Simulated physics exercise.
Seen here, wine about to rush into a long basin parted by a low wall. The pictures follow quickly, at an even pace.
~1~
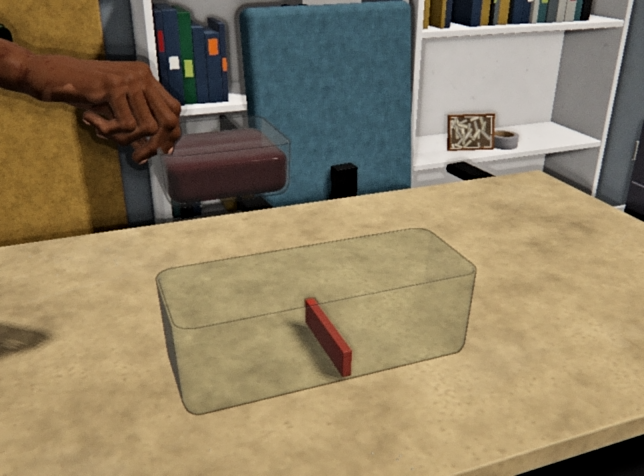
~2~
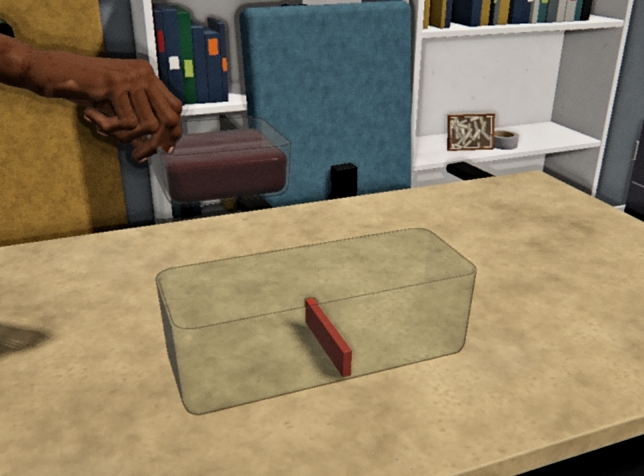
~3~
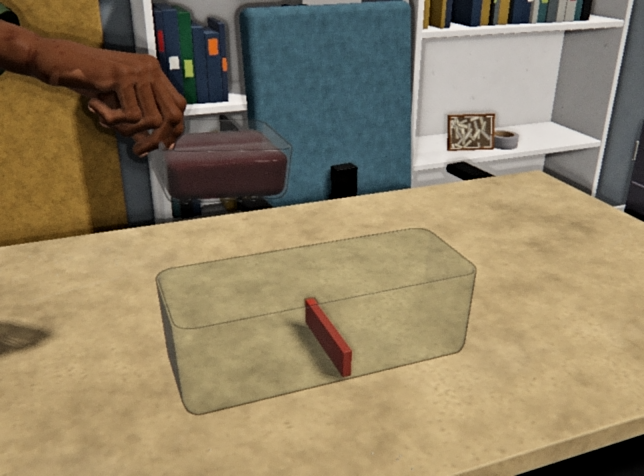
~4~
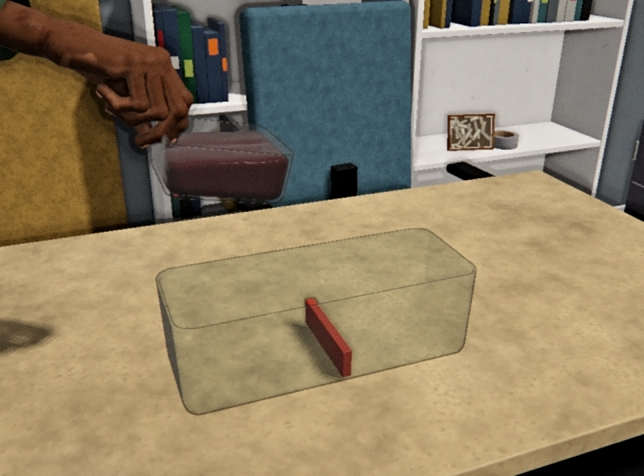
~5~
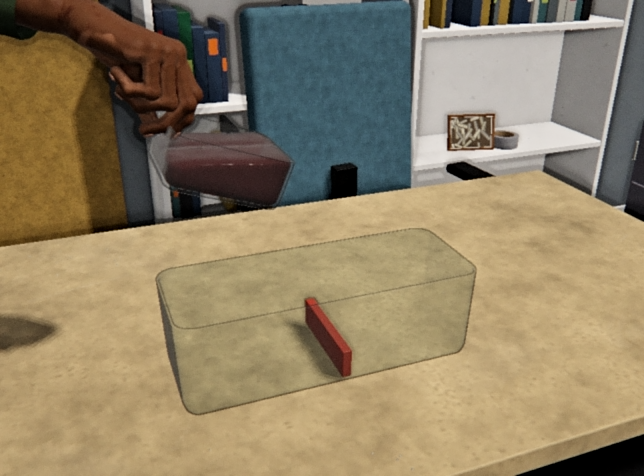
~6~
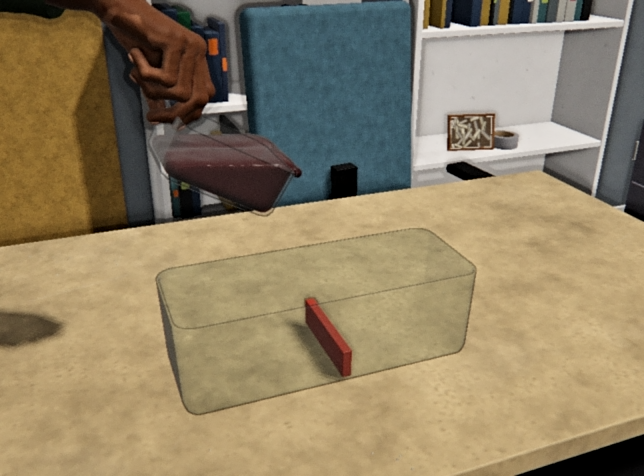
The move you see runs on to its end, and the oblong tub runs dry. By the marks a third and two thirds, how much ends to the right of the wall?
The share right of the wall is from a third to two thirds.
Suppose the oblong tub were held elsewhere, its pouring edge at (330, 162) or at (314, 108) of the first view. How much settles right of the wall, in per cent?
Roughly 75 per cent, and 70 per cent.
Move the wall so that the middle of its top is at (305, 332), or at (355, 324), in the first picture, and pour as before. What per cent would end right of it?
Near 70 % and 10 %.
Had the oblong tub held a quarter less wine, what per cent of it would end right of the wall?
Close to 40 per cent.
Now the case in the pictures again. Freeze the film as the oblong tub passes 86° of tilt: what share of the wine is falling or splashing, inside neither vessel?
Some 40 per cent.
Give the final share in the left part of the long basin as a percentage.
About 40 per cent.
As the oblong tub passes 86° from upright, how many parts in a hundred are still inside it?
It comes to 15 per cent or so.
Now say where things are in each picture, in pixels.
In the first picture, it leans 0°; its right rim is at (276, 130); the wine meets the walls at (157, 152) and (272, 140); the long basin's rim runs from (164, 301) to (451, 249); the wall's top is at (327, 325).
In the second picture, it leans 1°; its right rim is at (276, 132); the wine meets the walls at (157, 151) and (273, 140).
In the third picture, it leans 5°; its right rim is at (277, 136); the wine meets the walls at (158, 150) and (273, 142).
In the fourth picture, it leans 11°; its right rim is at (279, 142); the wine meets the walls at (159, 149) and (274, 142).
In the fifth picture, it leans 20°; its right rim is at (280, 151); the wine meets the walls at (158, 149) and (278, 143).
In the sixth picture, it leans 30°; its right rim is at (279, 161); the wine meets the walls at (157, 148) and (275, 150); 6 per cent is over the edge.
A moment on, the oblong tub is tipped on its side and 16 per cent is still to pour, 6 is left of the wall and 35 right of it.
Next, the oblong tub is tipped right over and 3 per cent is still to pour, 32 is left of the wall and 56 right of it.
Then the oblong tub is tipped right over and 0 per cent is still to pour, 39 is left of the wall and 56 right of it.
Later the oblong tub is tipped right over and 0 per cent is still to pour, 40 is left of the wall and 56 right of it.
In the end 40 per cent lies left of the wall, 56 right of it and 4 outside.
